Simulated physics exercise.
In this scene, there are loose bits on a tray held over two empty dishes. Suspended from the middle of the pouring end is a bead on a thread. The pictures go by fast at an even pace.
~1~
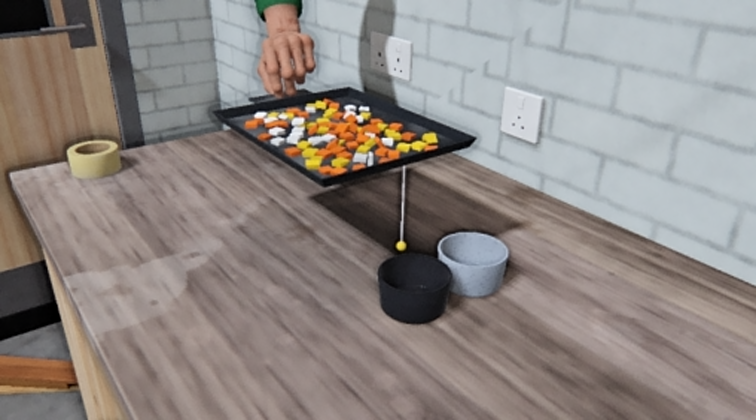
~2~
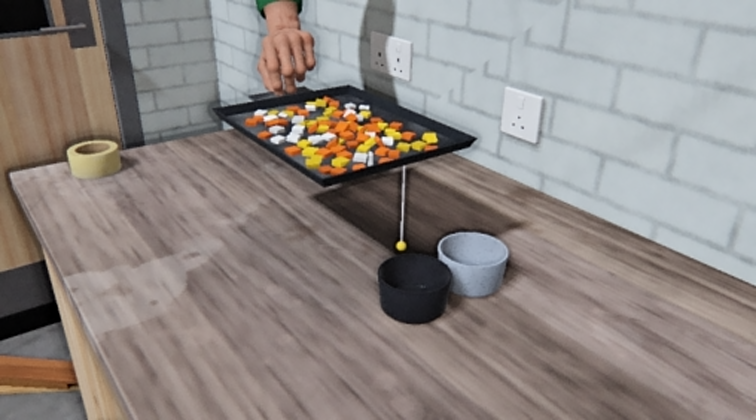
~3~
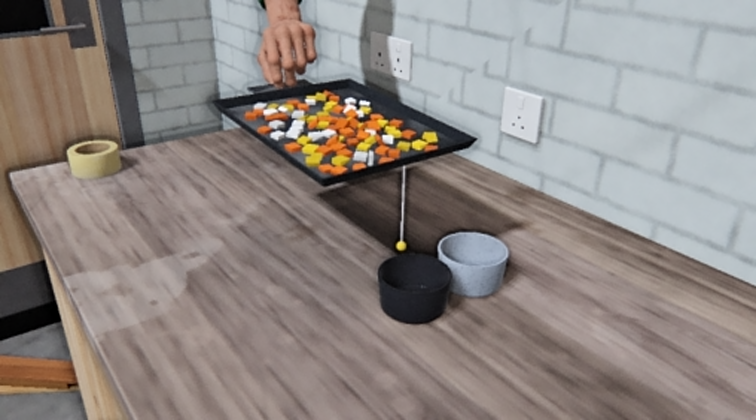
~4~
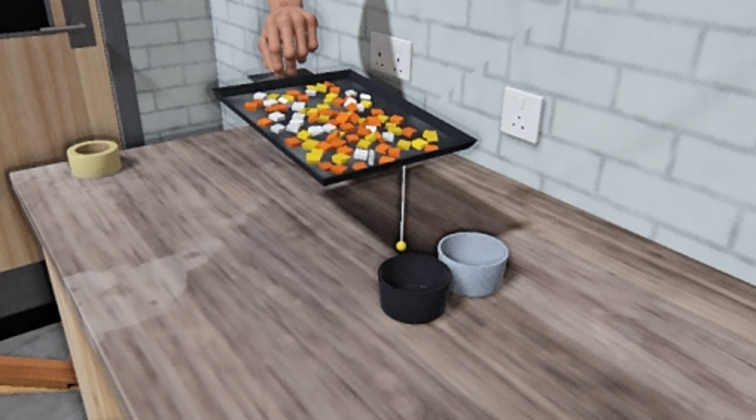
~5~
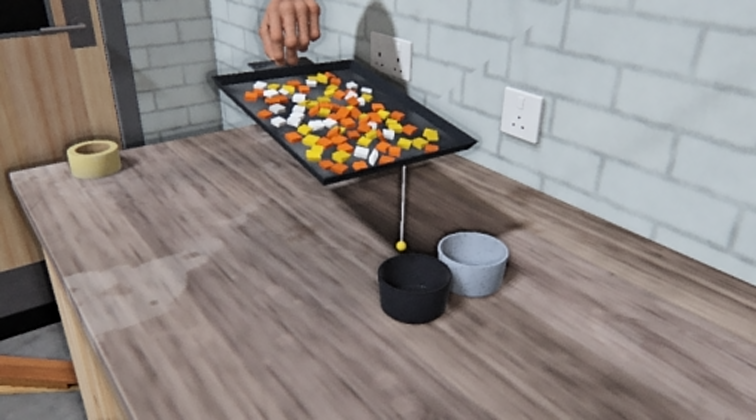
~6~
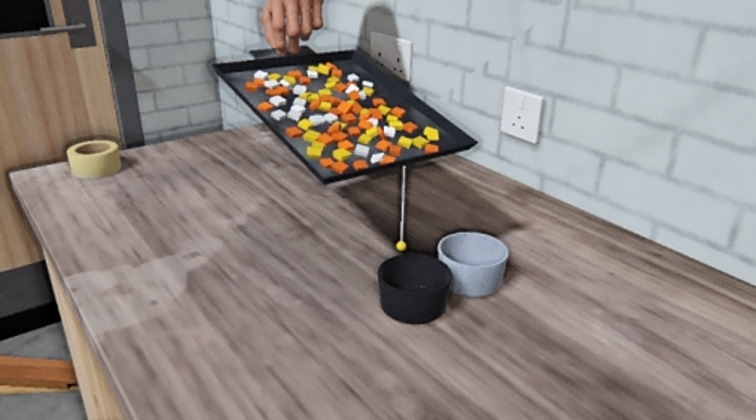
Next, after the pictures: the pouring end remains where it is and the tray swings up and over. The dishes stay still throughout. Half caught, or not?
The catch is a majority of the load.
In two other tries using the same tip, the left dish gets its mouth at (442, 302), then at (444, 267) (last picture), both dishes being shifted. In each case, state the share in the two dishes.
Close to 0 in a hundred, then close to 60 in a hundred.
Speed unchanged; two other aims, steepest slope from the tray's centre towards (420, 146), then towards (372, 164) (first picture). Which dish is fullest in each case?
Result, try one: Dish at right; try two: Dish at left.
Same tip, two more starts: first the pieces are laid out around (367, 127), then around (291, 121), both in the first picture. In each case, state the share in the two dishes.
Roughly 80 per cent, then roughly 60 per cent.
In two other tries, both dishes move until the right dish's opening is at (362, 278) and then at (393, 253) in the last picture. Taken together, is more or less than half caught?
So that's a lesser portion the first time round, a lesser portion the second.
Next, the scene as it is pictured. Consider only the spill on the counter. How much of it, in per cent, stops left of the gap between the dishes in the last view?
Near 60 per cent.
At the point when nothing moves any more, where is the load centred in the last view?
Somewhere close to (435, 294) in the last picture.
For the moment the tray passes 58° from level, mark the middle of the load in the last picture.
I'd mark the middle close to (413, 149).
Soon, tray tipped steeply; most on the tray; a stray few in the left dish; a stray few in the right dish; a stray few outside both; a small part in the air.
A while on, tray tipped right over; about a third in the left dish; about a third in the right dish; about a quarter outside both; a small part in the air.
Towards the end, tray tipped past a quarter turn; about a third in the left dish; about a third in the right dish; about a quarter outside both.
Finally, tray tipped past a quarter turn; about a third in the left dish; about a third in the right dish; about a quarter outside both.
